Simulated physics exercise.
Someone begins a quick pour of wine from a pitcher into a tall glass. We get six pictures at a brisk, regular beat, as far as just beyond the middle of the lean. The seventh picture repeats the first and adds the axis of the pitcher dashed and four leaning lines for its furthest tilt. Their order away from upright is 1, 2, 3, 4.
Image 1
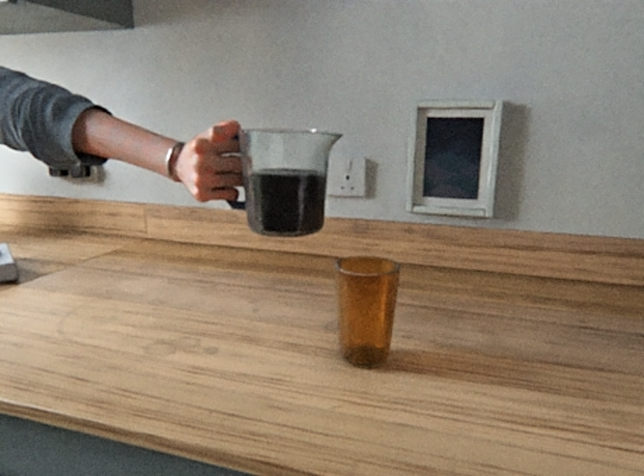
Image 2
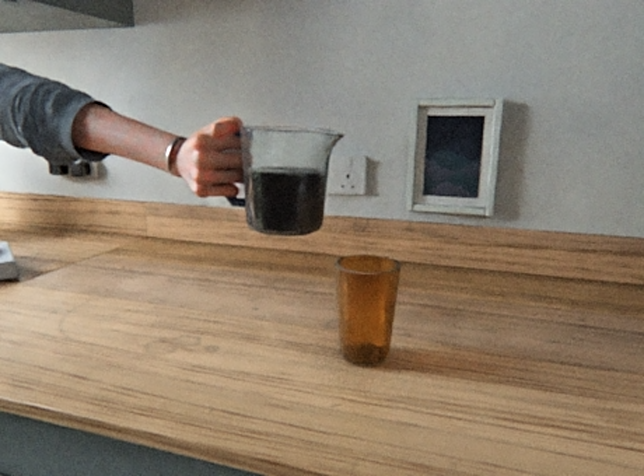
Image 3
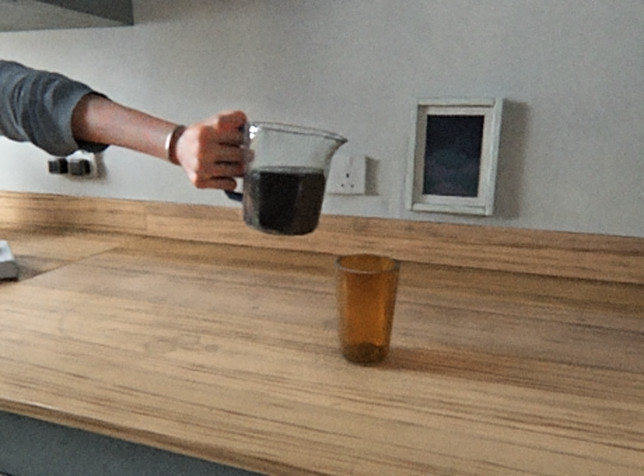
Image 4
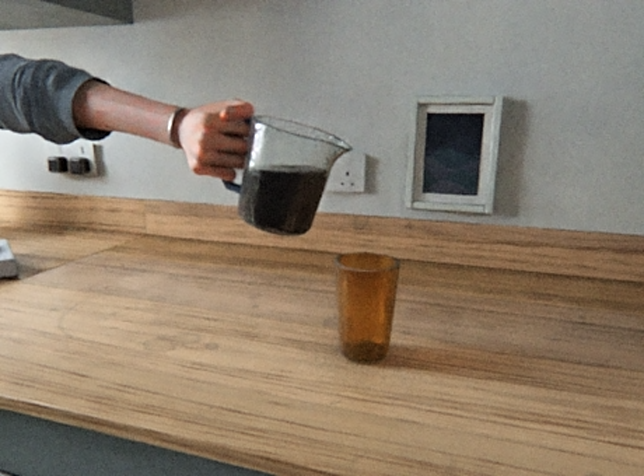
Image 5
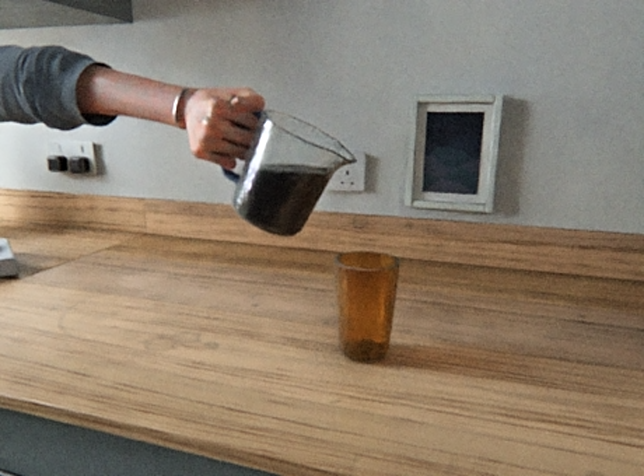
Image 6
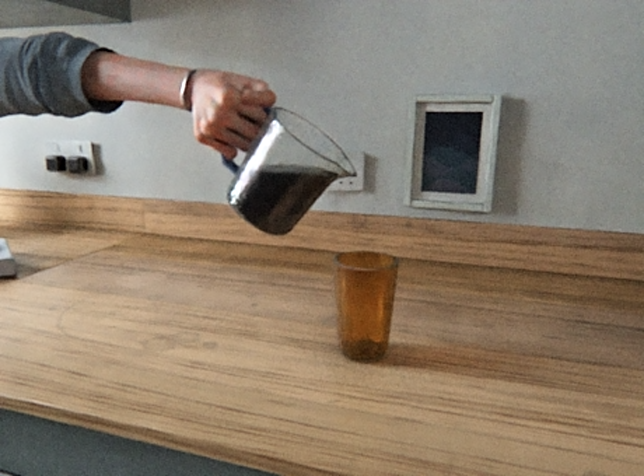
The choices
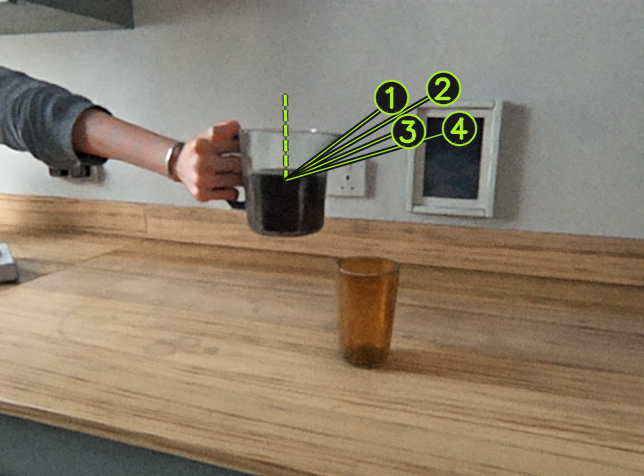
A hand lifting the handle of a clear pitcher of dark liquid, steadily tilting it rightward above an amber glass on a wooden counter.
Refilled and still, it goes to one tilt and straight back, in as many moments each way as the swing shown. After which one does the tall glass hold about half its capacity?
I would pick mark 3.
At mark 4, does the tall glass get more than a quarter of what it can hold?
Yes, it does.
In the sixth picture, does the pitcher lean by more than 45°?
No, it does not.
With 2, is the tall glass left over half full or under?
Under half.
In lime, 1 at (379, 110); 2 at (429, 97); 3 at (391, 134); 4 at (443, 133).
Choosing 1, the tall glass ends with about 19 % of what it can hold.
Choosing 2, the tall glass ends with about 33 % of what it can hold.
Choosing 3, the tall glass ends with about 50 % of what it can hold.
Choosing 4, the tall glass ends with about 68 % of what it can hold.
